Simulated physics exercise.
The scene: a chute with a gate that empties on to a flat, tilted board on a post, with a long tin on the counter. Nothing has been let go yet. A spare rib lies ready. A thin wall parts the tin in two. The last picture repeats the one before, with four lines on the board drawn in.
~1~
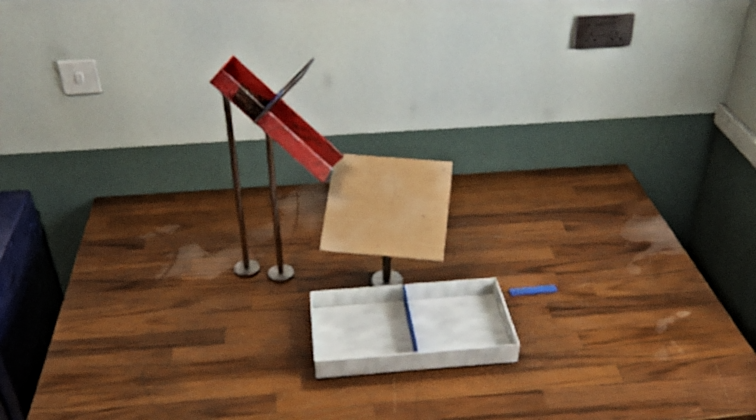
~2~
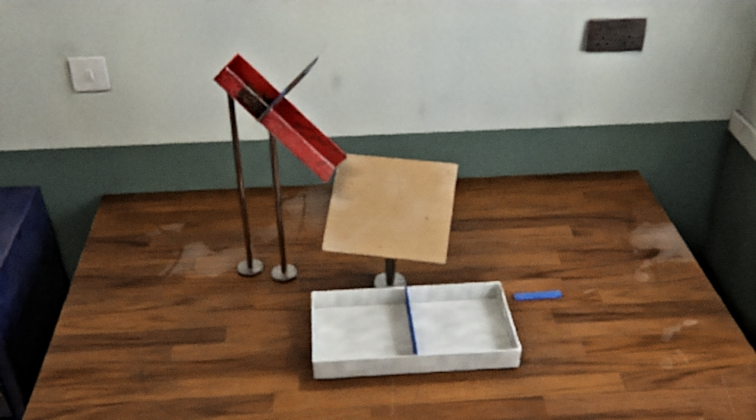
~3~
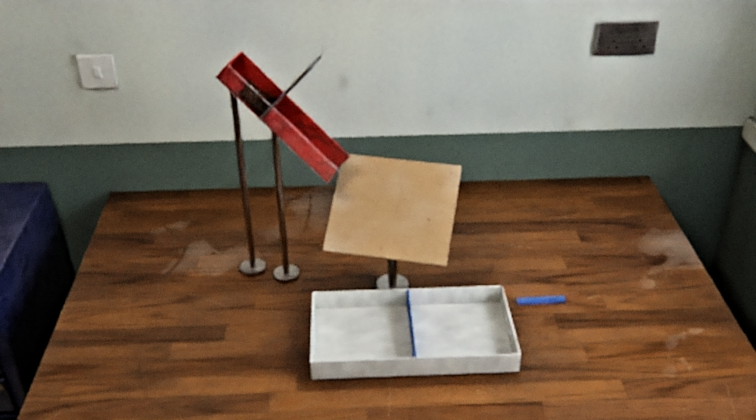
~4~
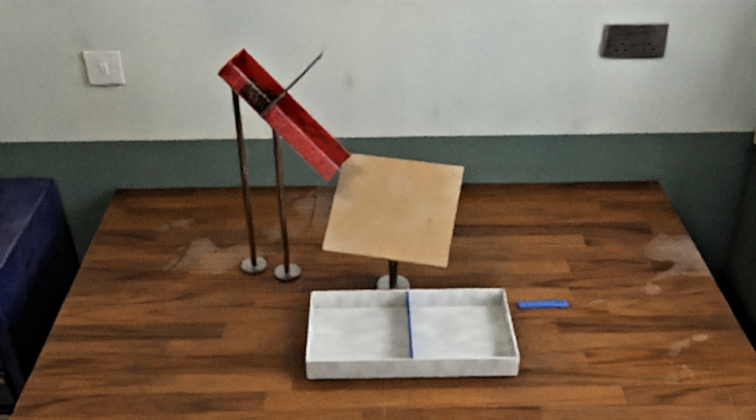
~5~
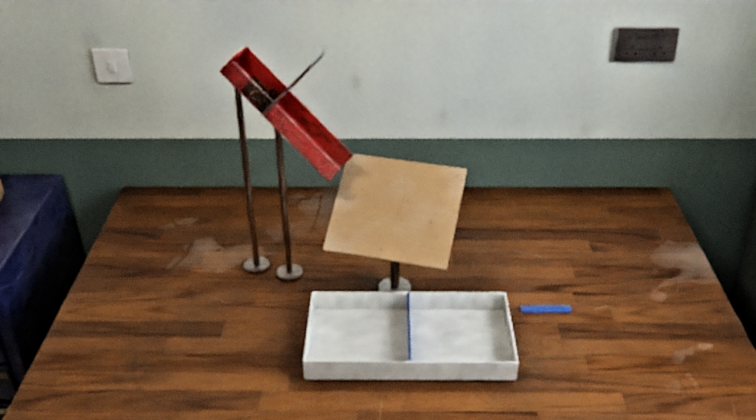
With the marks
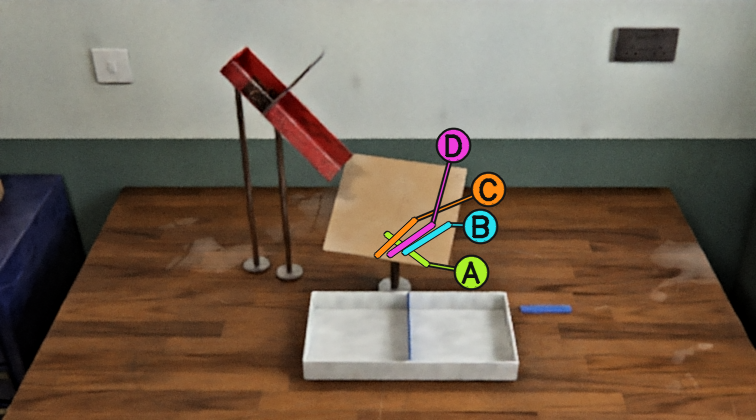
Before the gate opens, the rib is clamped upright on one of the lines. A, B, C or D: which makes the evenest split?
Line A.
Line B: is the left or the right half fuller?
The left half.
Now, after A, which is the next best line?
B.
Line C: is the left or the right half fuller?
More lands on the left.
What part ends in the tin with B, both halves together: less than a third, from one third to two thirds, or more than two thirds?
More than two thirds.
On the marked copy, line A from (387, 234) to (426, 264); line B from (448, 224) to (405, 252); line C from (414, 220) to (377, 255); line D from (432, 224) to (390, 254).
With A, of what is caught, roughly two thirds in the left half, roughly a third in the right.
With B, of what is caught, the larger part in the left half, roughly a quarter in the right.
With C, of what is caught, every piece in the left half, not one piece in the right.
With D, of what is caught, almost all in the left half, just a few in the right.
